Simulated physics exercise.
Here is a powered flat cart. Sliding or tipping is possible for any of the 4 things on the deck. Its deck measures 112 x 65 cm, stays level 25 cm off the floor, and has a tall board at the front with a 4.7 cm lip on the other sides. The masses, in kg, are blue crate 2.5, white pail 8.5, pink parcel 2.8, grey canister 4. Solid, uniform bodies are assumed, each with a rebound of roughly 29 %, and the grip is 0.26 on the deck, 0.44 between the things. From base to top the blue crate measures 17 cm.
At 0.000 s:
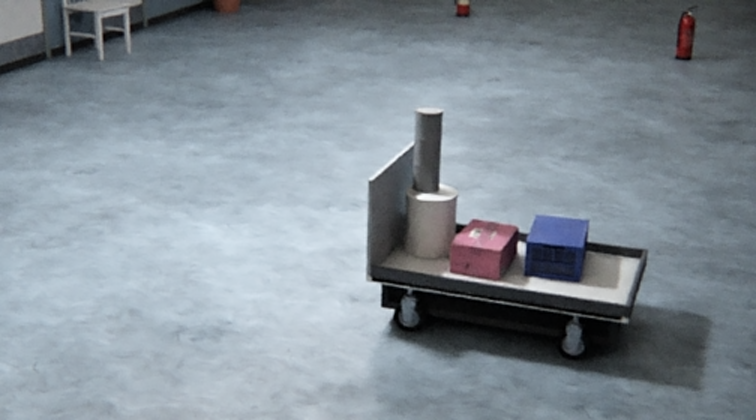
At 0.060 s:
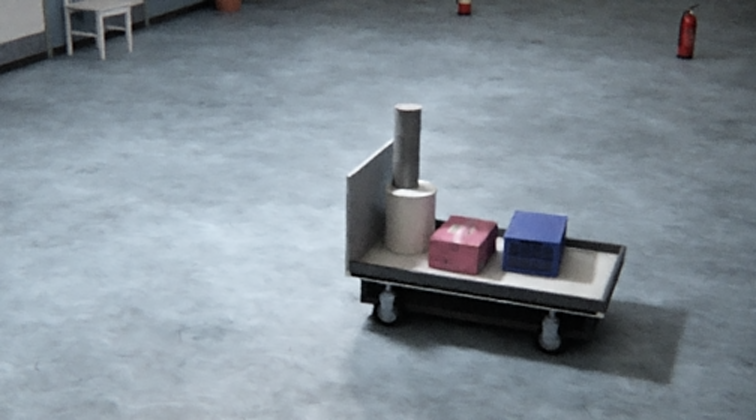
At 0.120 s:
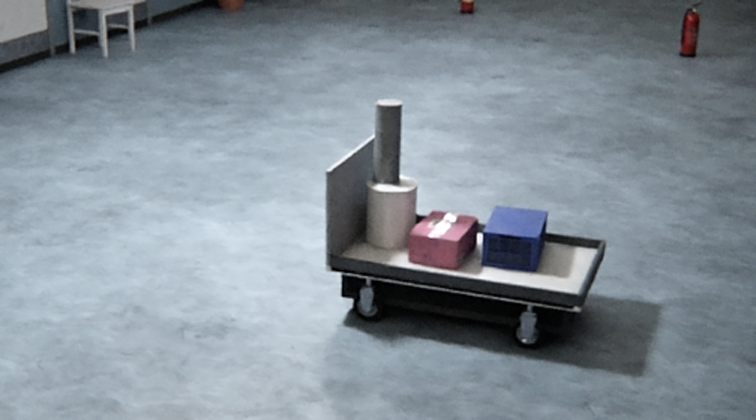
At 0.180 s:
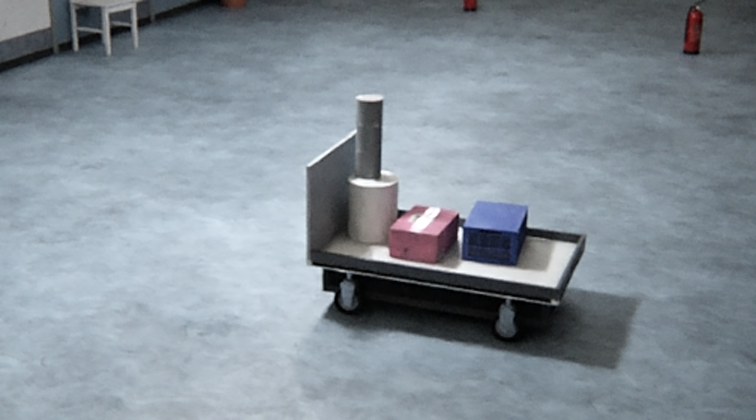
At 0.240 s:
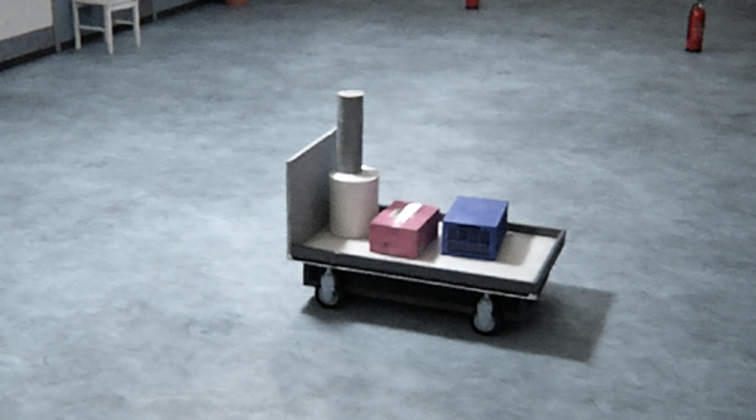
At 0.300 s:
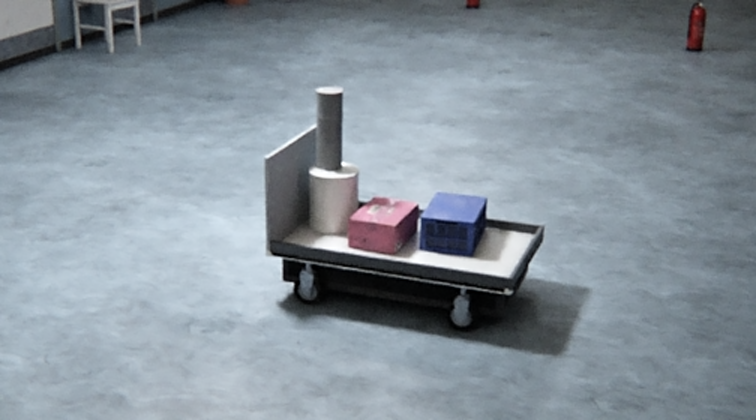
Flat cart carrying a grey canister on a white pail, a pink parcel and a blue crate, rolling left across a grey floor.
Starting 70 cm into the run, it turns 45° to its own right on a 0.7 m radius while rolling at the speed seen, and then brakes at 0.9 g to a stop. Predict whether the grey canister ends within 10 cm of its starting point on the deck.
Not within 10 cm.
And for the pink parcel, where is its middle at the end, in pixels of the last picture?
Roughly pixel (272, 153).
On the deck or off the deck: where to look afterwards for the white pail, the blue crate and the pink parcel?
At the end the white pail remains on its base, the blue crate remains on its base and the pink parcel remains on its base.
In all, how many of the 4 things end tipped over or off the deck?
Count: 1.
By 0.60 s, cart has run 108 cm, turned 19°; grey canister 26 cm from its spot near (234, 114); white pail 24 cm from its spot; pink parcel 14 cm from its spot.
By 0.80 s, cart has run 144 cm, turned 43°; grey canister now off the deck; white pail tilted 24°; blue crate 15 cm from its spot.
By 1.10 s, cart has run 173 cm, turned 45°, stopped; blue crate 18 cm from its spot; white pail 16 cm from its spot; pink parcel 8 cm from its spot.
When it is over (1.6 s), off the deck, grey canister; not toppled but over 10 cm from the start, blue crate and white pail; pink parcel within 10 cm of the start.
